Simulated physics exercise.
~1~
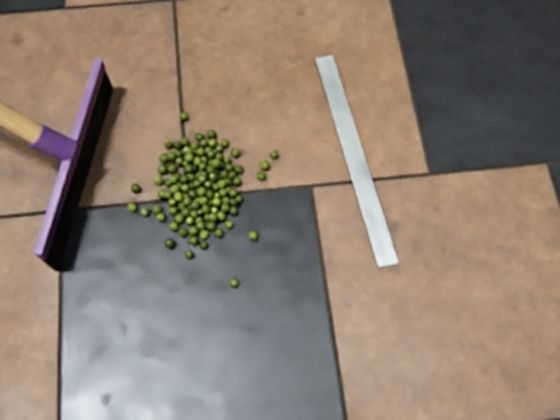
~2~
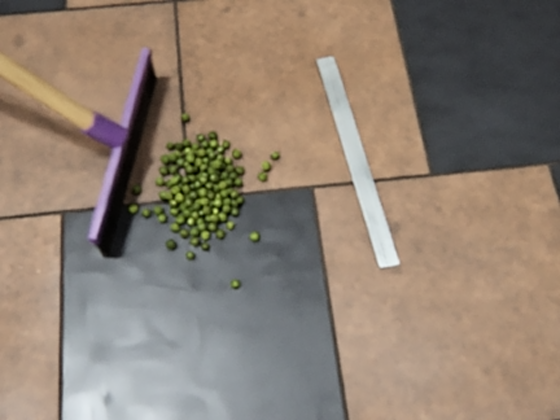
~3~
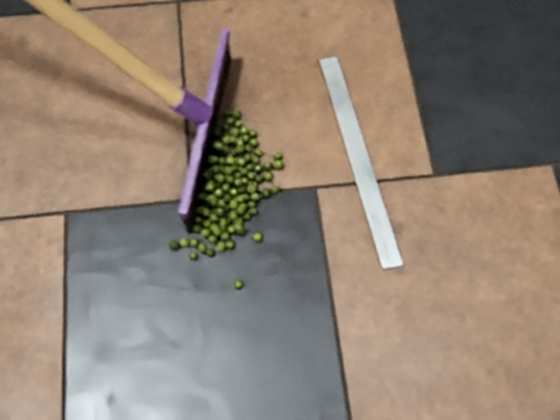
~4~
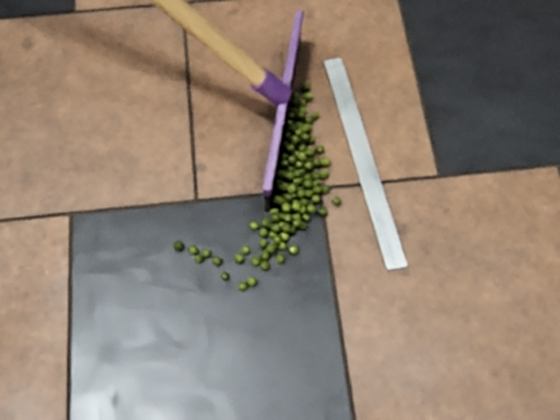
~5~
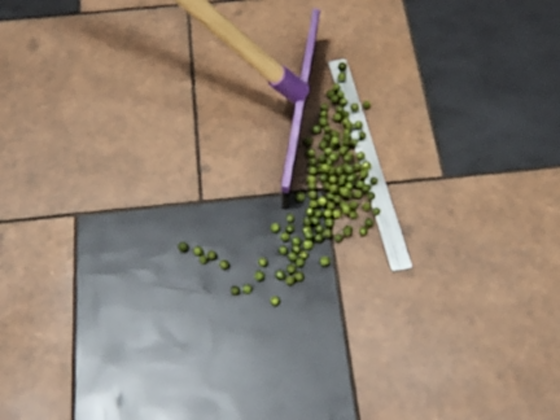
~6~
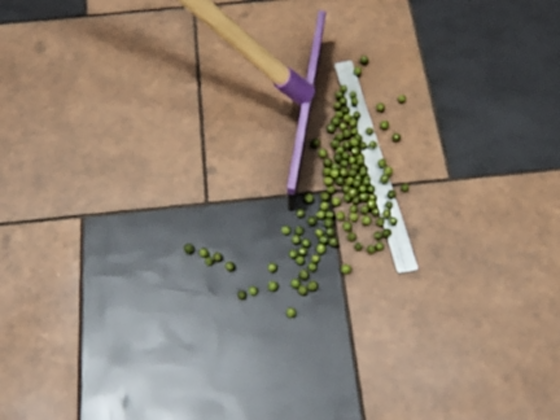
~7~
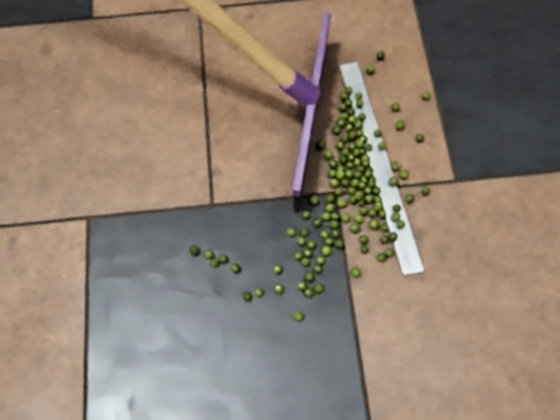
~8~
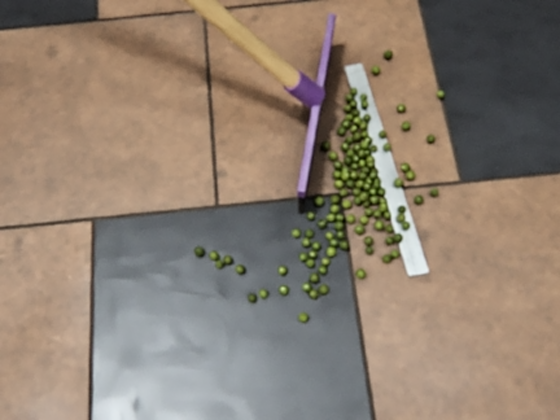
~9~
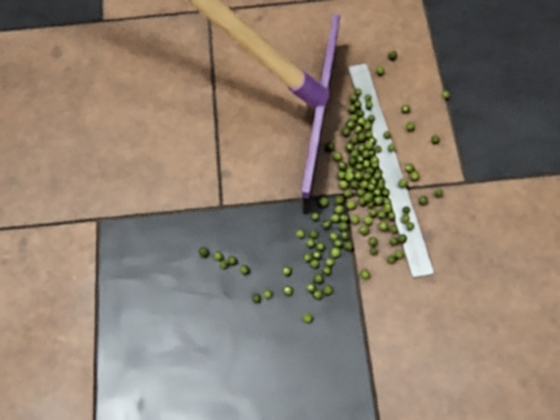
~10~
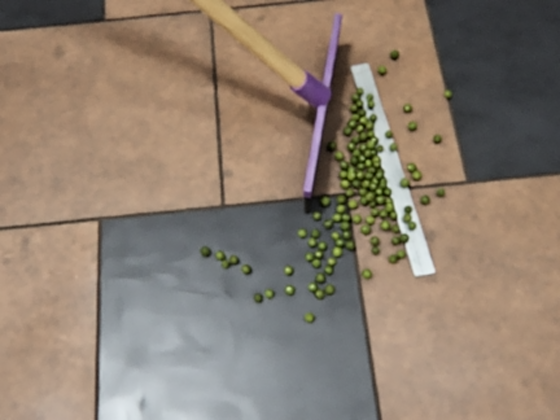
To begin with, a purple squeegee on a wooden handle stands at the left of a floor of brown and dark tiles, with a loose heap of small green olives beside it and a pale flat strip farther right. The blade slides right, reaches the heap and pushes it along, while a few olives trail behind on the dark tile. As it nears the strip, the olives bunch into a long band and spill against and over it. The blade slows and stops short of the strip. Several olives roll beyond it, but most settle between blade and strip or below the blade.
